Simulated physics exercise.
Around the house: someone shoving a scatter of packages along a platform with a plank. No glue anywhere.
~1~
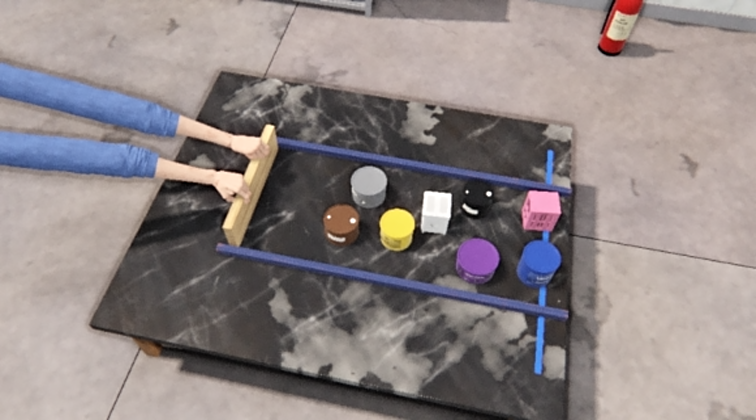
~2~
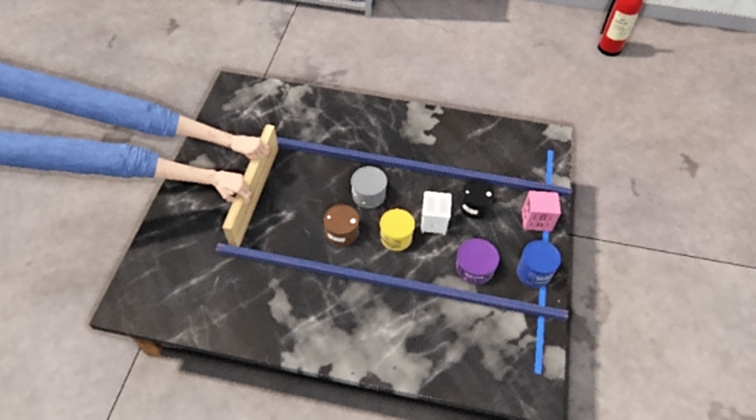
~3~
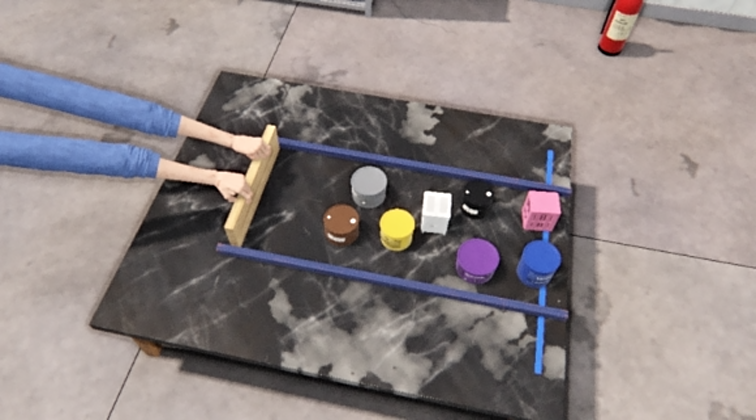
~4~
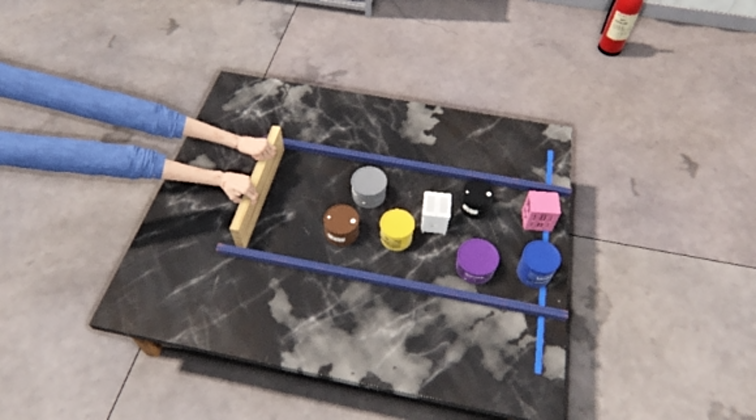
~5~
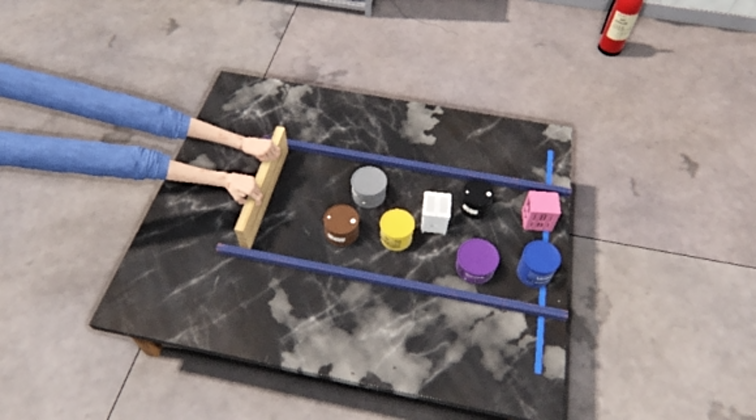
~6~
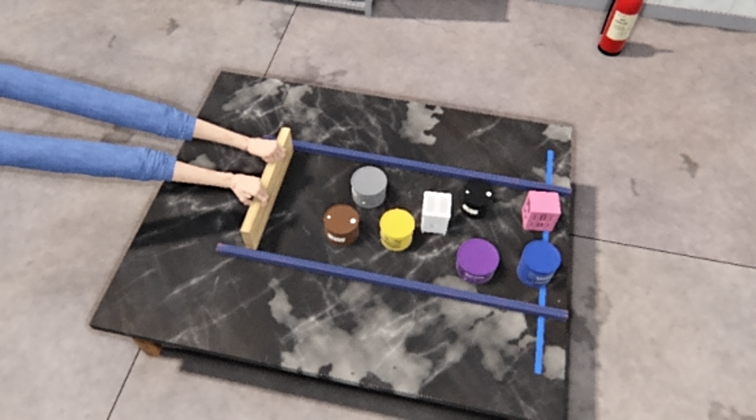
Two hands slide a wooden plank slightly right across a dark table toward several still, colourful containers.
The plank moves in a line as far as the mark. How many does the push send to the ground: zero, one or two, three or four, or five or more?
In the end the number that fall off is five or more.
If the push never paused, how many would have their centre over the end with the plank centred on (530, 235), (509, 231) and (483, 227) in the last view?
In that order 5, 2 and 0.
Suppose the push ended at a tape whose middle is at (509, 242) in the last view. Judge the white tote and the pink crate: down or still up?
The white tote stays on; the pink crate falls.
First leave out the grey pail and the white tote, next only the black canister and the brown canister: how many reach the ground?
First 3, then 3.
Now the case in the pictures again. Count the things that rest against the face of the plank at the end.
That makes 3.
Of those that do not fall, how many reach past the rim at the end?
Overhanging: 3.
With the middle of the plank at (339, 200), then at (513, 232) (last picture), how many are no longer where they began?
First 1, then 8.
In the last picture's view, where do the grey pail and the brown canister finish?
About (567, 222), and the other about (565, 255).
Early on, none off yet; blue pail at rest near (538, 265); pink crate at rest near (541, 212); purple pail at rest near (477, 262).
Finally, the number that fall off is five or more; lost, yellow pail, white tote, black canister, pink crate and blue pail.
